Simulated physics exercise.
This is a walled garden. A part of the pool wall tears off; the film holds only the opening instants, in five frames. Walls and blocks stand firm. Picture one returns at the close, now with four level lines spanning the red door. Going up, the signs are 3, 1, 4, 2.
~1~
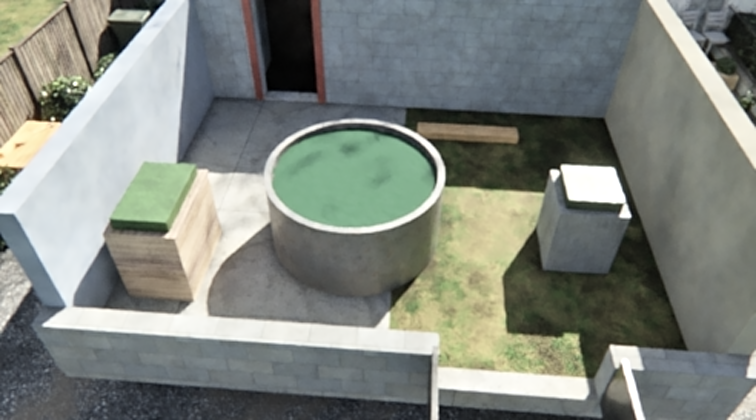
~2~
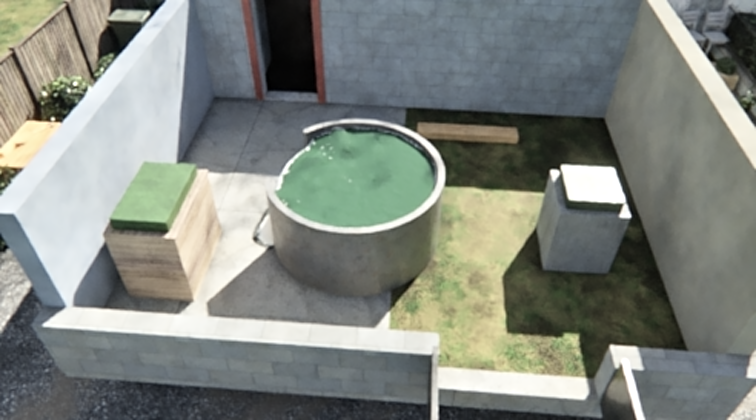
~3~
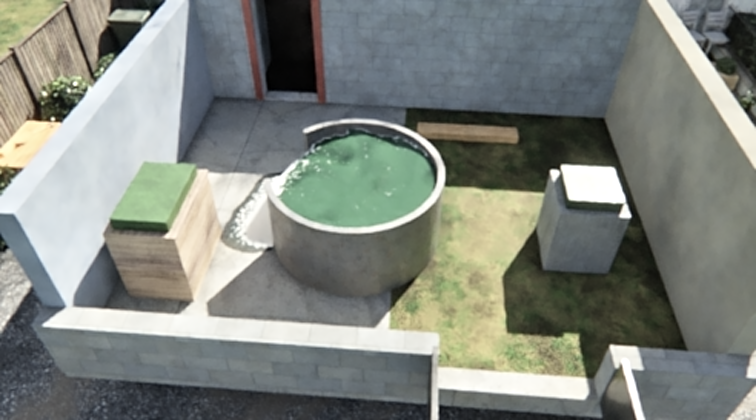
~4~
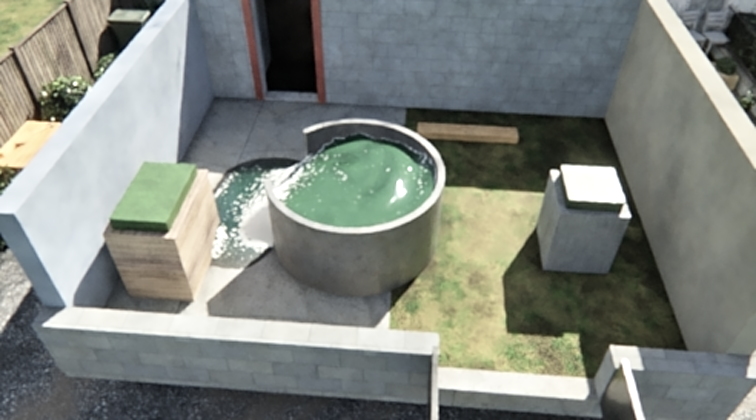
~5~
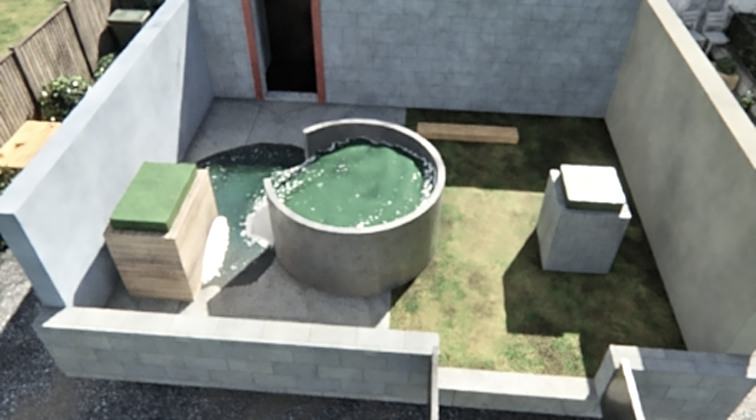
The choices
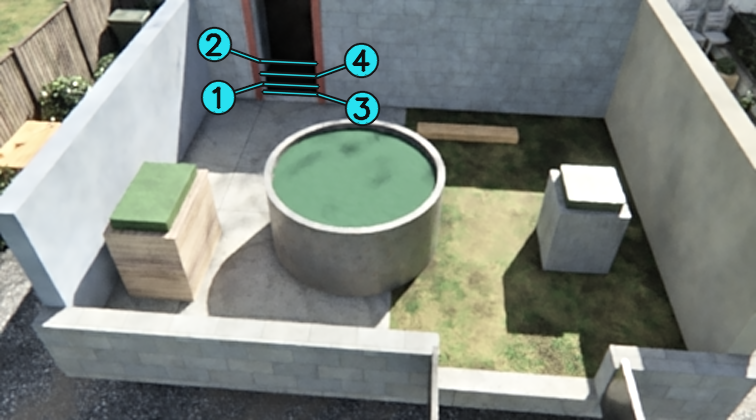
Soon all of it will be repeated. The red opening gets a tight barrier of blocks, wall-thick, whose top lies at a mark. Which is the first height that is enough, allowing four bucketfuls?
Go for 1.
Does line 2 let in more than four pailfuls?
No, that is safe.
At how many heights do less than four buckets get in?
Three of the four.
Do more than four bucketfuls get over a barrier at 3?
Yes, that goes wrong.
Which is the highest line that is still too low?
3.
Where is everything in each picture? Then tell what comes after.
Water in the pool at rest, its middle at (355, 175); foot of the red doorway at (291, 101); open gate at (525, 336), in the first frame.
In the second frame, 1 % of the ground under water, visible out to (267, 223).
In the third frame, 4 % of the ground under water, visible out to (229, 239).
In the fourth frame, 7 % of the ground under water, visible out to (253, 163).
In the fifth frame, 13 % of the ground under water, visible out to (249, 158).
In cyan, 1 at (290, 85); 2 at (287, 62); 3 at (290, 93); 4 at (288, 74); from the bottom up 3, 1, 4, 2.
With 1, a splash gets over, under a bucket.
With 2, nothing gets over.
With 3, about 9 bucketfuls get in.
With 4, nothing gets over.
